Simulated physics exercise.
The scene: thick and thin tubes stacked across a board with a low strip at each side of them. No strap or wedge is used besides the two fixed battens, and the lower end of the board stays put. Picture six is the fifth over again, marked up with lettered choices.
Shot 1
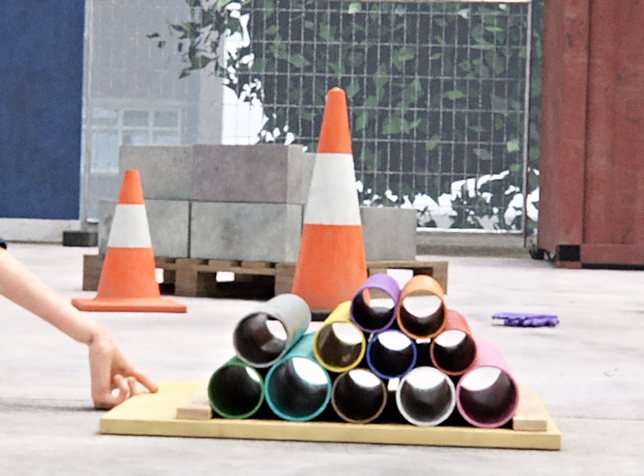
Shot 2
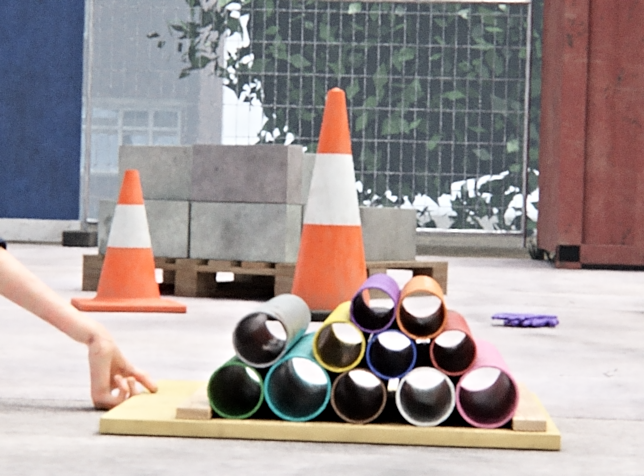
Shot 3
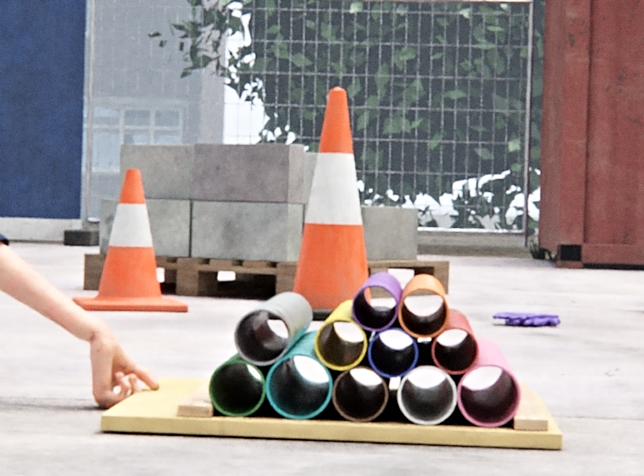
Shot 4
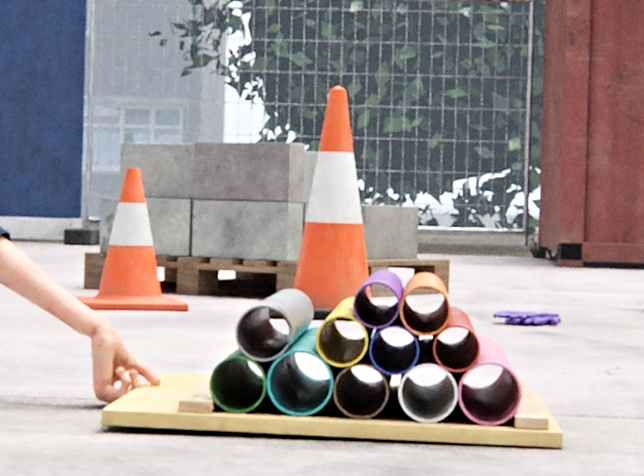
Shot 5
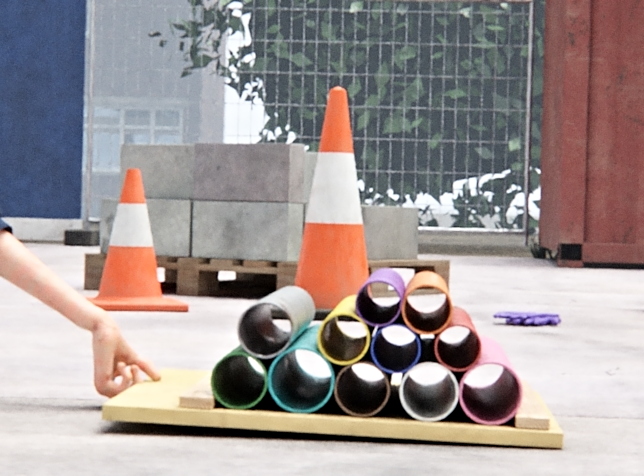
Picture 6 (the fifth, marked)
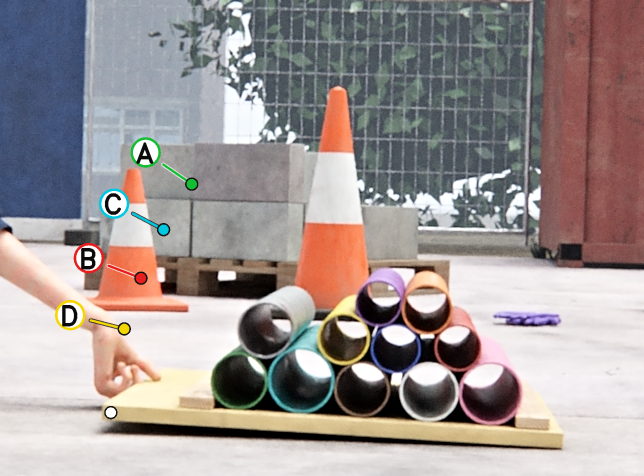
A paved yard with traffic cones, grey blocks on a pallet and a wire fence behind is seen from low down by a still camera. Colourful tubes, green, turquoise, brown, white and pink along the bottom, sit stacked between low strips on a yellowish board. A hand at the left holds the board's end, then slowly raises it slightly, tilting board and tubes together.
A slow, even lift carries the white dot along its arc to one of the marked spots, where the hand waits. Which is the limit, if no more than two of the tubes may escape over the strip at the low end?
Mark C is as high as it can go.
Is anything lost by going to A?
At A: Yes.
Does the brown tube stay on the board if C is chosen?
Yes.
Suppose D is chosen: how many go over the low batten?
The count is none.
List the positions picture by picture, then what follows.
In the first picture, turquoise tube (298, 388); brown tube (359, 396); white tube (426, 397).
In the second picture, white tube (426, 397); pink tube (487, 396).
In the third picture, board (340, 404); green tube (237, 388); blue tube (393, 353).
In the fourth picture, board (340, 401); green tube (238, 384); turquoise tube (300, 383).
In the fifth picture, board (341, 398); green tube (239, 381); turquoise tube (301, 380).
On the marked copy, A at (192, 184); B at (141, 278); C at (163, 230); D at (124, 329); the white dot at (111, 413).
With C. Early on, board at 19°.
Further on, board at 26°.
At the end, board at 26°, two over the low batten (orange, purple).
As for the rest, A eleven over the low batten; B none over the low batten; D none over the low batten.
